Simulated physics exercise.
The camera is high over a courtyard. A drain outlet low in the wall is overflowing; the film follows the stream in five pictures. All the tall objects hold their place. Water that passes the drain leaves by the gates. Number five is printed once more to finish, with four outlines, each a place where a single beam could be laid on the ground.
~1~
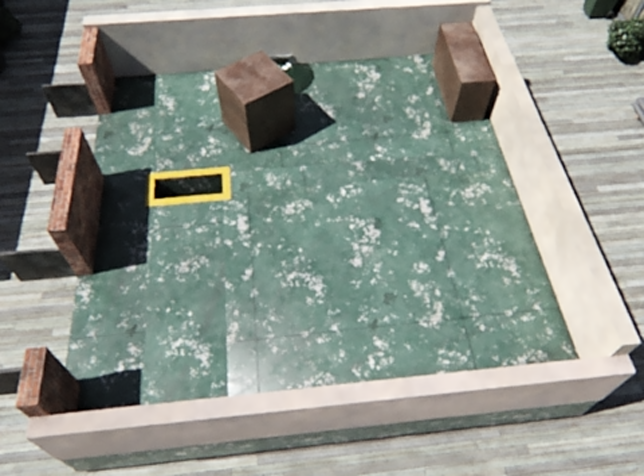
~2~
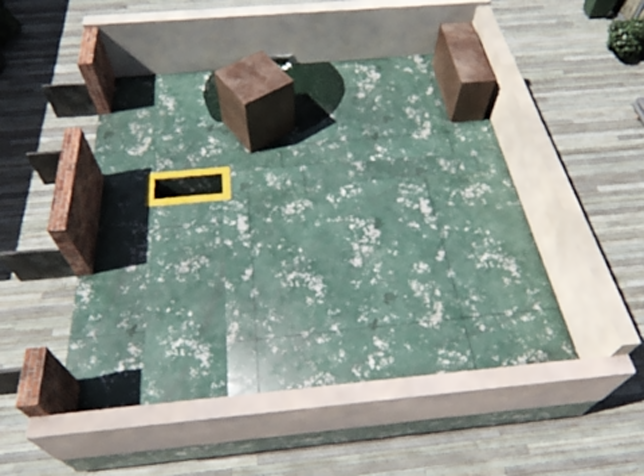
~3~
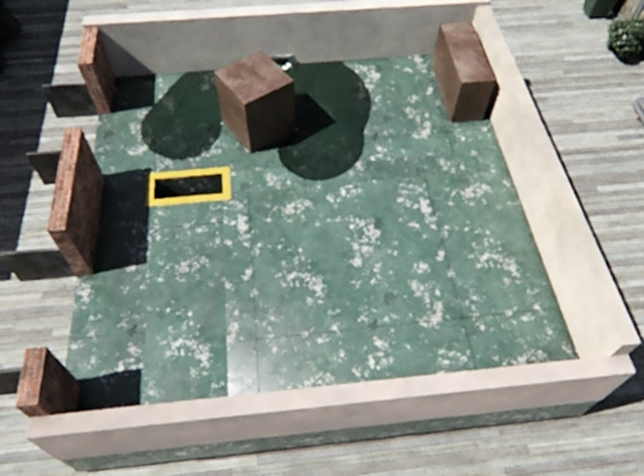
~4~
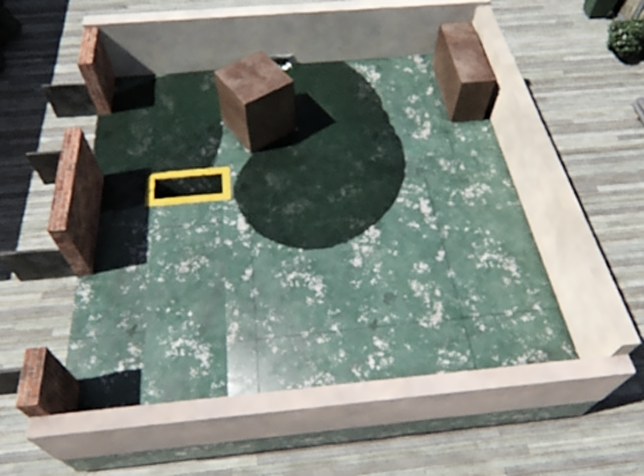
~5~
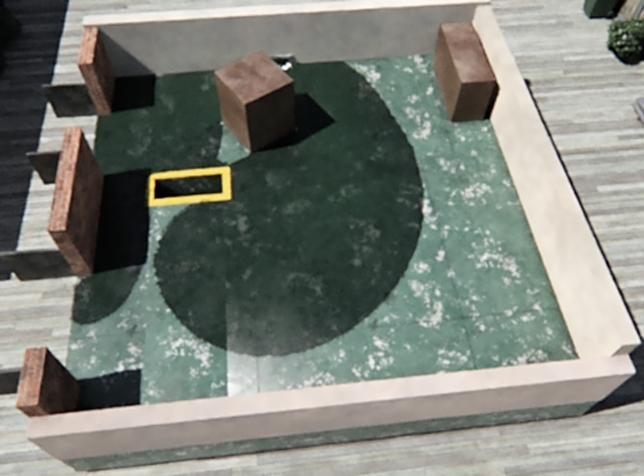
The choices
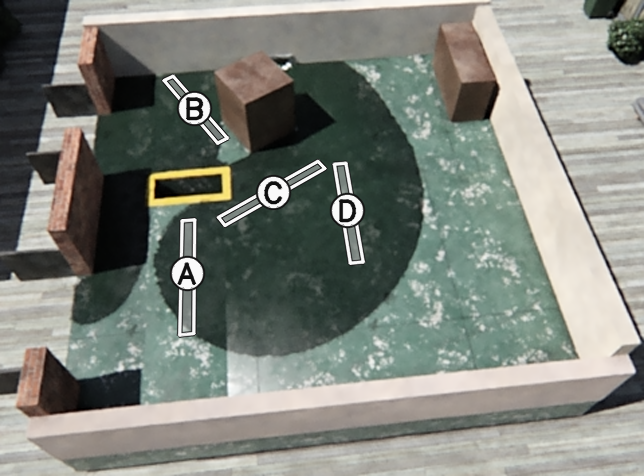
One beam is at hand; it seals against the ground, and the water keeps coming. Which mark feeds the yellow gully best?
It is C.
In white, A from (186, 334) to (188, 220); B from (168, 78) to (222, 140); C from (221, 221) to (321, 164); D from (356, 262) to (340, 163).
If A is chosen, about 9 % of the stream goes into the yellow gully, about 90 % out by the gates.
If B is chosen, about 8 % of the stream goes into the yellow gully, about 90 % out by the gates.
If C is chosen, about 18 % of the stream goes into the yellow gully, about 82 % out by the gates.
If D is chosen, about 10 % of the stream goes into the yellow gully, about 90 % out by the gates.
